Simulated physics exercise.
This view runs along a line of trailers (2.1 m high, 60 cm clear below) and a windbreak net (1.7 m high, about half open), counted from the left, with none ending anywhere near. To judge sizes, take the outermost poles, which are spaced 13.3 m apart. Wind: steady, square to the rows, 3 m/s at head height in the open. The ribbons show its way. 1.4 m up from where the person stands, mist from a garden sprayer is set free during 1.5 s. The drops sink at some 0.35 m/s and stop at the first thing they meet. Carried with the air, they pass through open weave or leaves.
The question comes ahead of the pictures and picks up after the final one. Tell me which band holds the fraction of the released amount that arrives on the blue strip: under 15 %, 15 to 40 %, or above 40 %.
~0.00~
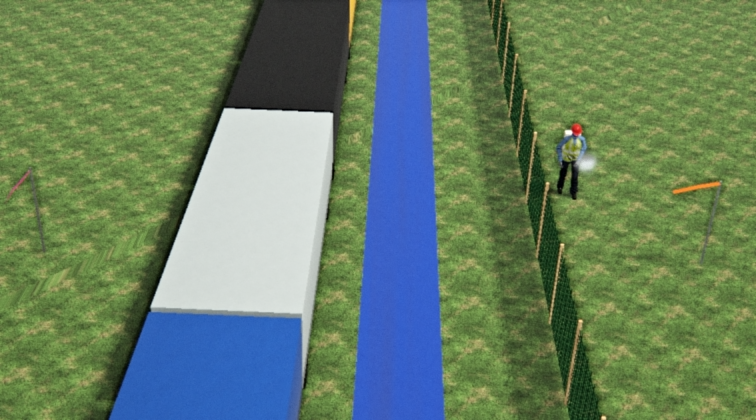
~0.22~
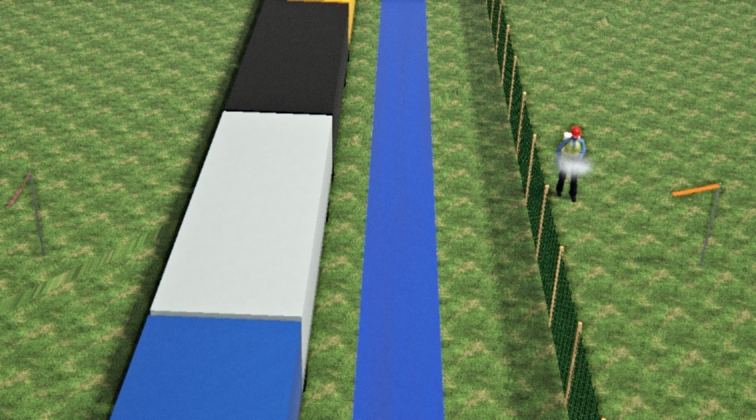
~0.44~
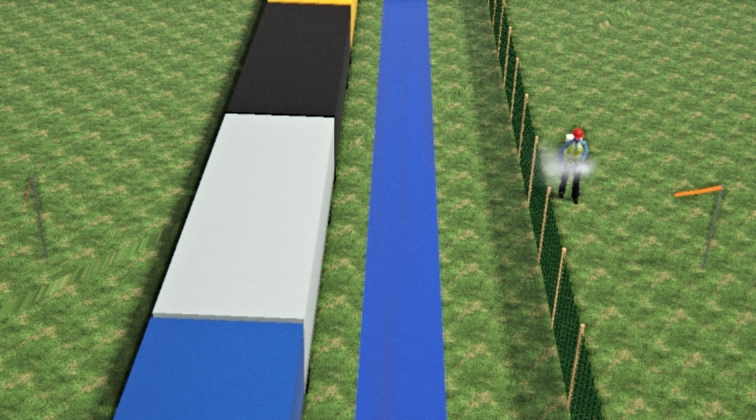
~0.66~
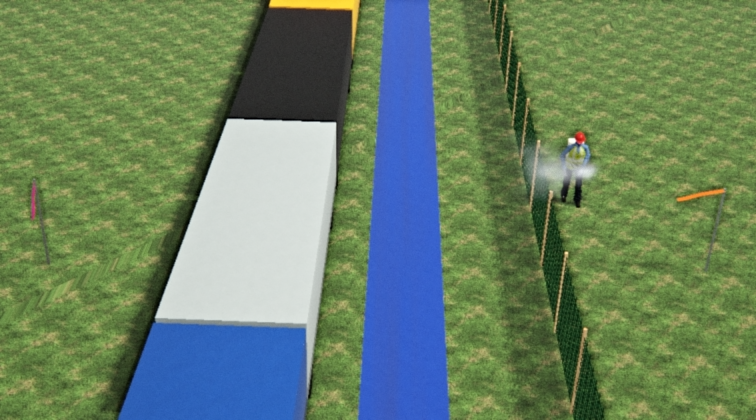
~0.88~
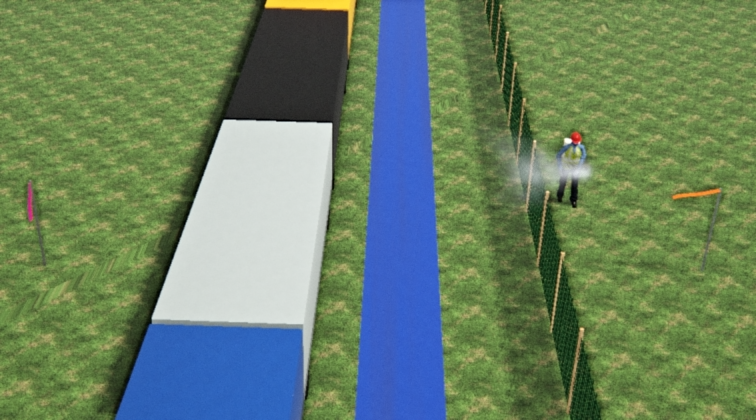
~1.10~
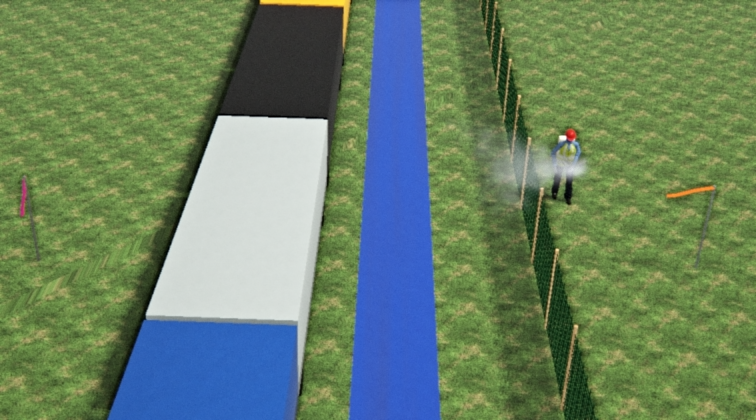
That fraction is between 15 and 40 %.
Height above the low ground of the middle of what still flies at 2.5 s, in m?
The middle is at about 1.2 m above the low ground.
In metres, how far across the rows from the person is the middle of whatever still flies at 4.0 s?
Roughly 4.0 metres.
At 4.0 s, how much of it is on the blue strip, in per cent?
Near 5 %.
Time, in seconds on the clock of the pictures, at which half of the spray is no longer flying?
That should be around 5.5 seconds.
After 2.5 s, 96 % is in the air or yet to come; 0 % lies on the blue strip; the middle of what still flies is 1.2 m above the low ground, near (458, 169).
After 4.0 s, 77 % is in the air or yet to come; 6 % lies on the blue strip; the middle of what still flies is 1.1 m above the low ground, near (384, 170).
After 8.0 s, 26 % is in the air or yet to come; 22 % lies on the blue strip.
After 20.0 s, 2 % is in the air or yet to come; 22 % lies on the blue strip.
After 45.0 s, 0 % is in the air or yet to come; 22 % lies on the blue strip.
